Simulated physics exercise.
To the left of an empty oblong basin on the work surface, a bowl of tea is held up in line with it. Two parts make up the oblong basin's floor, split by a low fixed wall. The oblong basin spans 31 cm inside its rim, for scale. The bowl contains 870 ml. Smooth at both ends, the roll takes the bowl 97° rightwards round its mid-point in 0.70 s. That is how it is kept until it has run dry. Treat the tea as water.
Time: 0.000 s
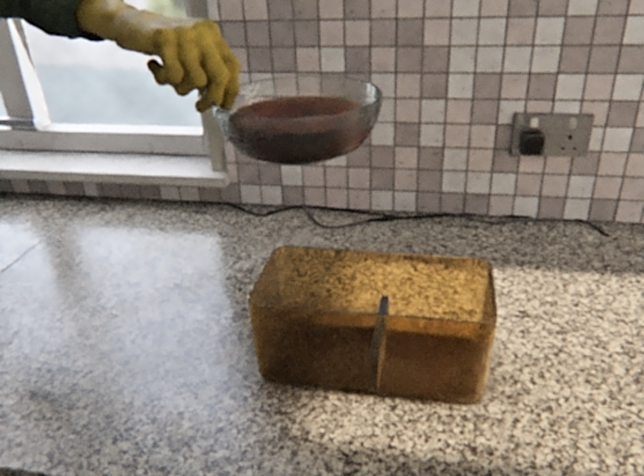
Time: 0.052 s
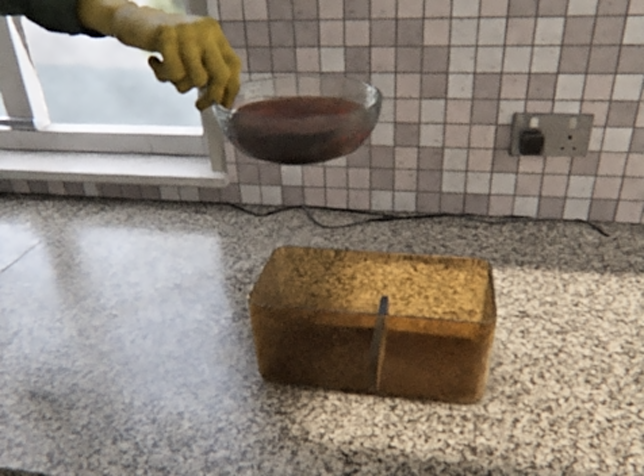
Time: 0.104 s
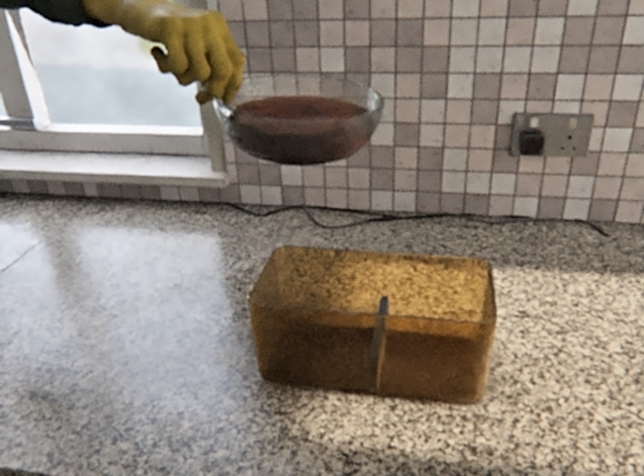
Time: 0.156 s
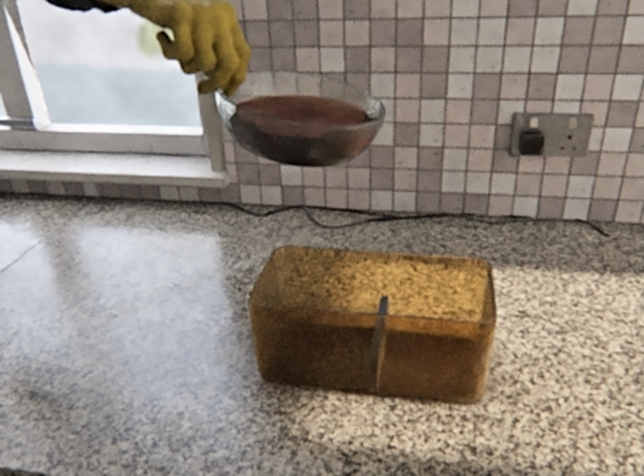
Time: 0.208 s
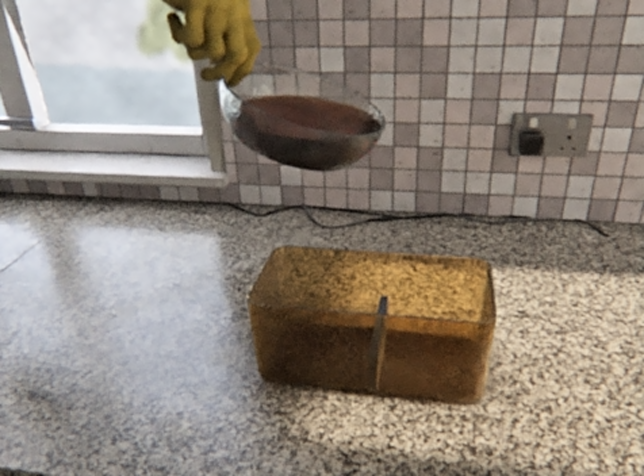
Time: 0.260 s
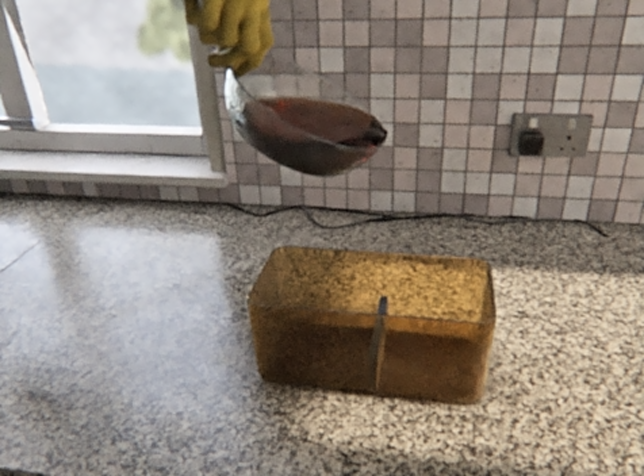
The footage shows a yellow-gloved hand holding a glass bowl of reddish-brown liquid above a speckled worktop with an amber, divided oblong basin, then gradually tilting the bowl rightwards until the liquid reaches its lowered right rim.
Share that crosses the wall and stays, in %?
72 %.
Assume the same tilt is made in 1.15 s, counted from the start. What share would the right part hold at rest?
That would give about 90 percent.
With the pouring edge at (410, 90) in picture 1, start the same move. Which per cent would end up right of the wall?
In that case roughly 80 per cent.
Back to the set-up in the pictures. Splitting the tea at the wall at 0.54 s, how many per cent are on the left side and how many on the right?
Left roughly 0 per cent, right roughly 24.
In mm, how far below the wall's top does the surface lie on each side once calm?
Left roughly 48 mm; right roughly 26 mm.
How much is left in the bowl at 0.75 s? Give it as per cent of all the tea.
Close to 1 in a hundred.
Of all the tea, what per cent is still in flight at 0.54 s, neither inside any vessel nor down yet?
Close to 64 in a hundred.
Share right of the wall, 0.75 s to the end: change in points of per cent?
Looks like it went upward, around 5 per cent.
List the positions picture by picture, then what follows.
In the first picture, it leans 0°; its right rim is at (381, 98); the tea meets the walls at (228, 112) and (375, 115); the oblong basin's rim runs from (262, 273) to (494, 290); the wall's top is at (380, 325).
In the second picture, it leans 1°; its right rim is at (381, 100); the tea meets the walls at (228, 112) and (376, 116).
In the third picture, it leans 5°; its right rim is at (383, 106); the tea meets the walls at (229, 109) and (376, 119).
In the fourth picture, it leans 11°; its right rim is at (384, 115); the tea meets the walls at (231, 106) and (378, 122).
In the fifth picture, it leans 20°; its right rim is at (384, 128); the tea meets the walls at (234, 105) and (382, 125).
In the sixth picture, it leans 29°; its right rim is at (382, 142); the tea meets the walls at (240, 106) and (380, 132); 2 per cent is over the edge.
After 0.54 s the tilt is 85° and 11 per cent is still to pour, 0 is left of the wall and 24 right of it.
After 0.75 s the tilt is 97° and 1 per cent is still to pour, 10 is left of the wall and 67 right of it.
After 0.96 s the tilt is 97° and 0 per cent is still to pour, 20 is left of the wall and 74 right of it.
After 1.20 s the tilt is 97° and 0 per cent is still to pour, 22 is left of the wall and 73 right of it.
In the end 23 per cent lies left of the wall, 72 right of it and 5 outside.
